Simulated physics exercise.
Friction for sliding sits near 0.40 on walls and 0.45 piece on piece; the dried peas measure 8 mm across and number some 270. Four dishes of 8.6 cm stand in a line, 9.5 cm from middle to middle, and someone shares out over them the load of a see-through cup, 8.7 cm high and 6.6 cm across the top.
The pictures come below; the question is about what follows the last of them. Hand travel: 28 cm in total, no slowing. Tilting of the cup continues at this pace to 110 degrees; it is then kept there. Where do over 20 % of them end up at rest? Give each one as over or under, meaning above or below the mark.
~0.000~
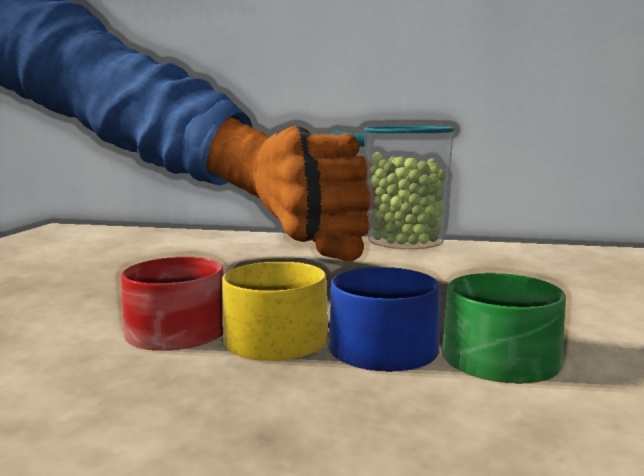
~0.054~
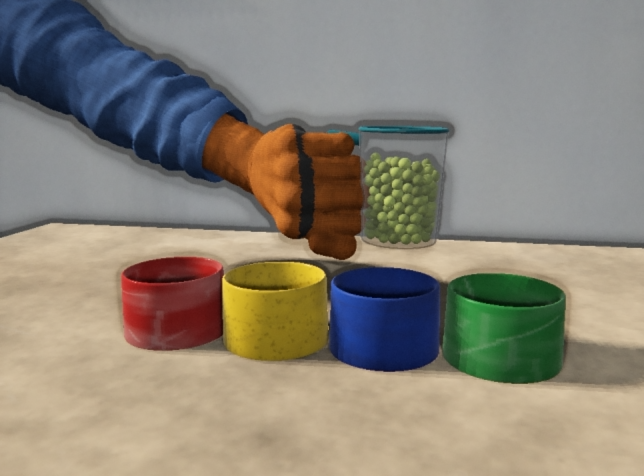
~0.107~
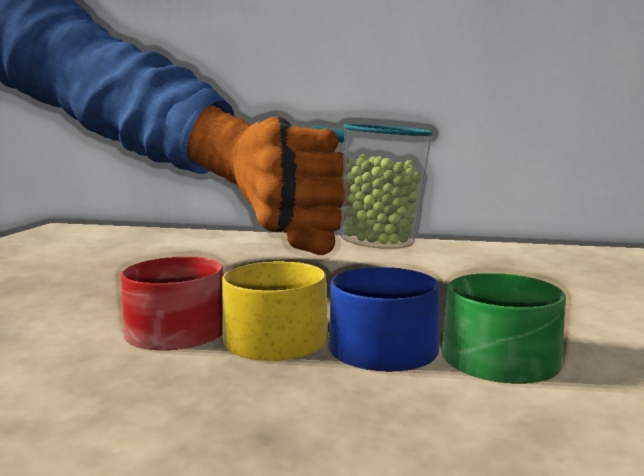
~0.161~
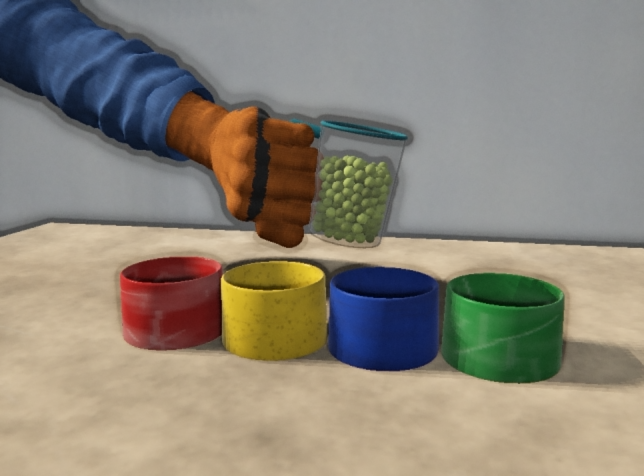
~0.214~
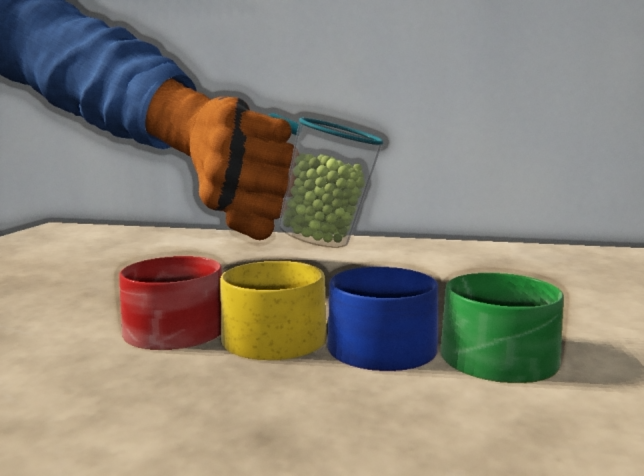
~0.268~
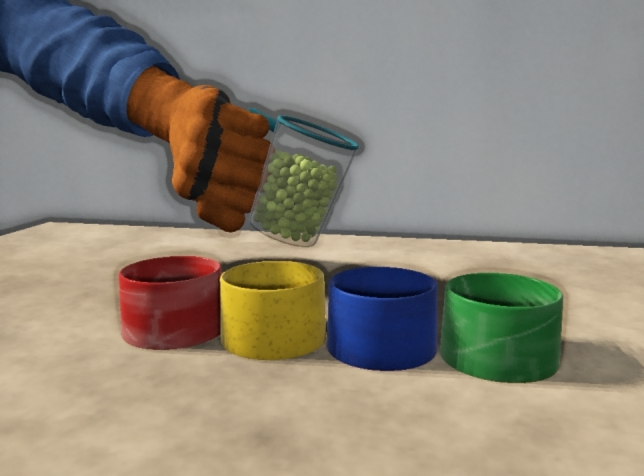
Red: Over, blue: Under, green: Under, yellow: Under, counter: Under.
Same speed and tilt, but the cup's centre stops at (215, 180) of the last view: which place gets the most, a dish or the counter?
Yellow.
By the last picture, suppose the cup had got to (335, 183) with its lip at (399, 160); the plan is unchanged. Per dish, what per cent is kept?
The red dish keeps 80, the blue dish 0, the green dish 0 and the yellow dish 10.
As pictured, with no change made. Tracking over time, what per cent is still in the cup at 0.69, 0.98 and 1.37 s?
One after the other: 100, 100, 40 in a hundred.
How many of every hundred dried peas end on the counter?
I'd put it near 0 per cent.
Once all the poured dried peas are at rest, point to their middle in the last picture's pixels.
Somewhere near (173, 305) in the last picture.
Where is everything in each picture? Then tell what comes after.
In the first frame, cup at (407, 186), tilt 0 degrees, lip at (453, 130), moved 0.0 cm; middle of the pieces at (403, 203); green dish at (505, 290); blue dish at (385, 283); yellow dish at (275, 276); red dish at (173, 270).
In the second frame, cup at (401, 186), tilt 1 degrees, lip at (447, 131), moved 0.5 cm; middle of the pieces at (396, 202).
In the third frame, cup at (382, 185), tilt 5 degrees, lip at (431, 133), moved 2.0 cm; middle of the pieces at (377, 201).
In the fourth frame, cup at (354, 184), tilt 10 degrees, lip at (406, 138), moved 4.1 cm; middle of the pieces at (347, 200).
In the fifth frame, cup at (327, 183), tilt 15 degrees, lip at (381, 143), moved 6.3 cm; middle of the pieces at (319, 198).
In the sixth frame, cup at (300, 183), tilt 21 degrees, lip at (356, 148), moved 8.5 cm; middle of the pieces at (291, 196); green dish at (503, 290); blue dish at (383, 282); yellow dish at (273, 276); red dish at (171, 269). Its pace works out near 100 degrees a second; the hand travels 41 cm a second.
Then, at 0.69 s, tilt 63 degrees; cup holds 100 %.
After 0.98 s, tilt 92 degrees; cup holds 100 %.
Then, at 1.37 s, tilt 110 degrees; cup holds 40 %, red 55 %.
At rest (2.3 s), red 100 %, blue 0 %, green 0 %, yellow 0 %, counter 0 %.
